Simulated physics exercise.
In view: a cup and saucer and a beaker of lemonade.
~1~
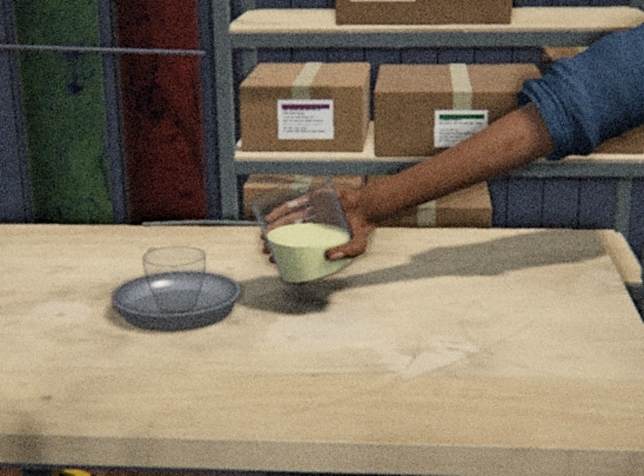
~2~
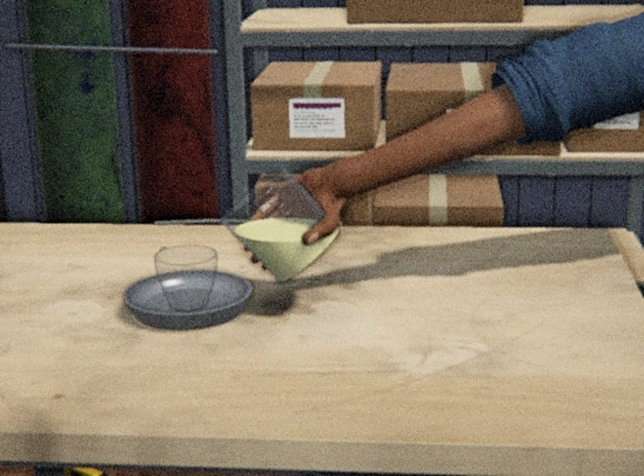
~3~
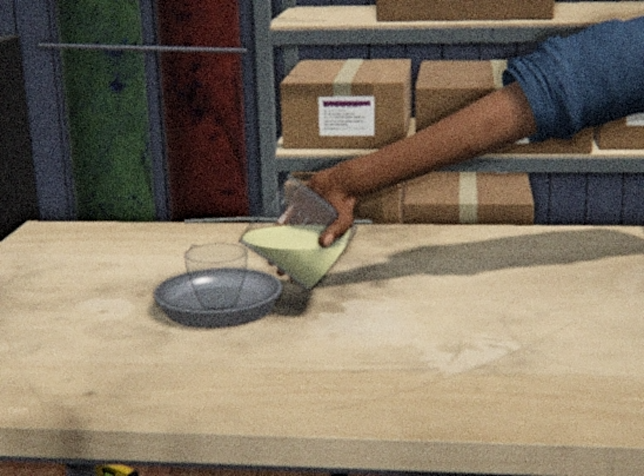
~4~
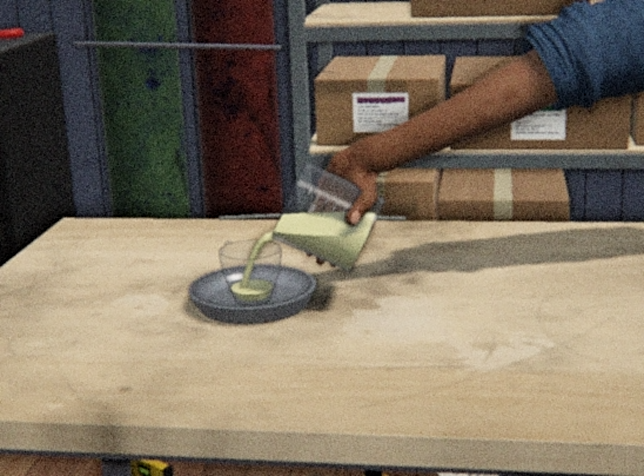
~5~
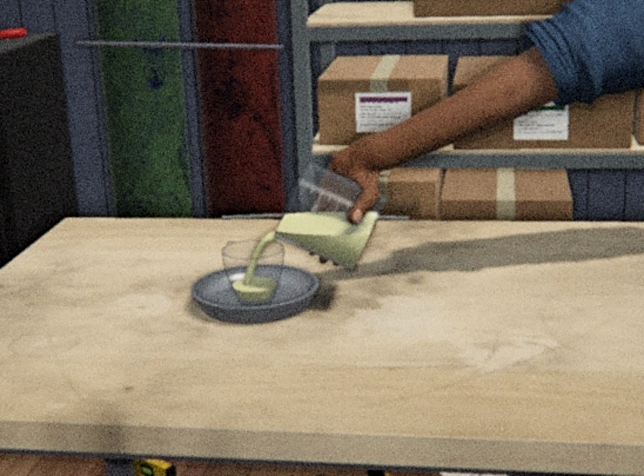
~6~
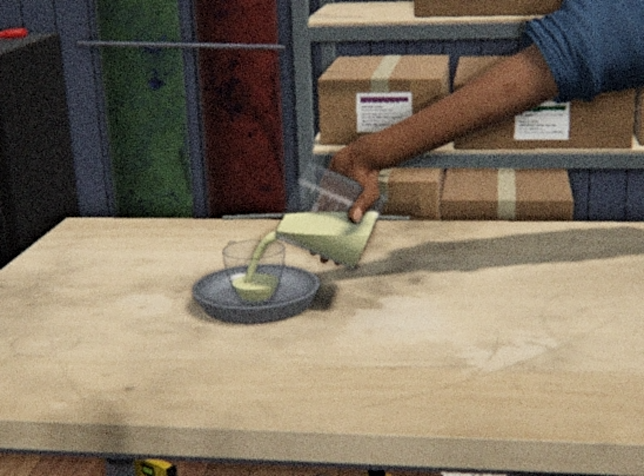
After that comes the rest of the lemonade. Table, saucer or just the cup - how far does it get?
Contained by the saucer.
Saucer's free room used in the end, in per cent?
Close to 30 %.
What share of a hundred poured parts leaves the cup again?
About 30 %.
Next, the cup is nearly full; the saucer is dry.
After that, the cup is full to the brim; the saucer is wet, with room to spare.
Finally, the cup is full to the brim; the saucer is wet, with room to spare.
